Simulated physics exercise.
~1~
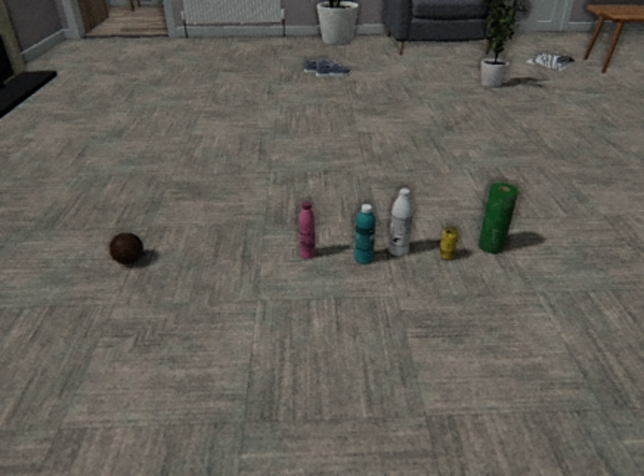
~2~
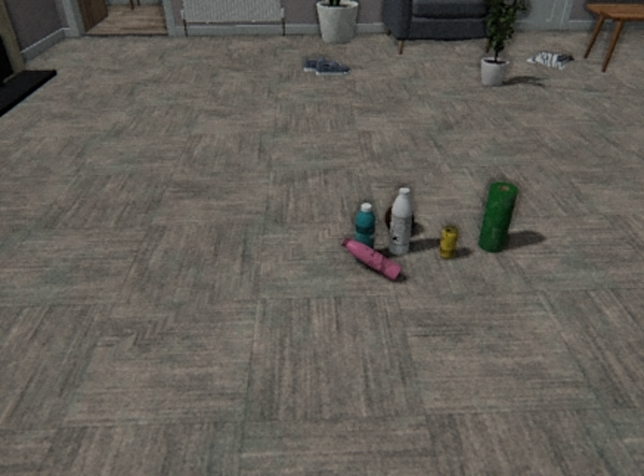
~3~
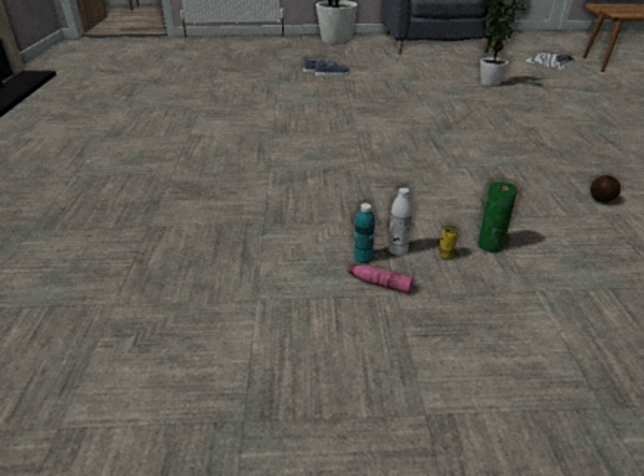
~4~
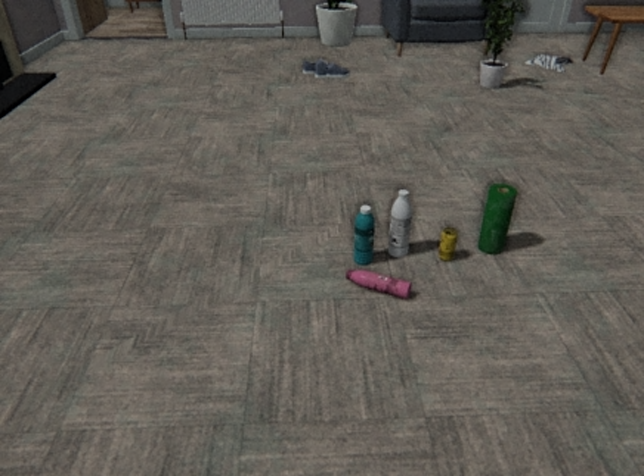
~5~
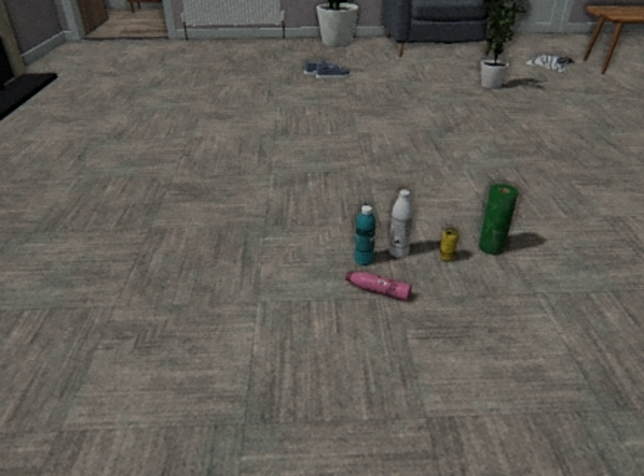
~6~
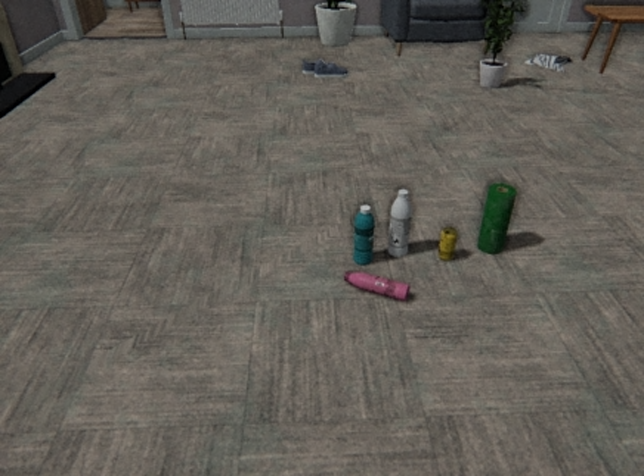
In the video, a brown ball rolls rightward across a patterned floor, knocking over a pink bottle, passes the other items and leaves on the right; the pink bottle ends lying on its side before the upright turquoise bottle, white bottle, yellow can and green roll.
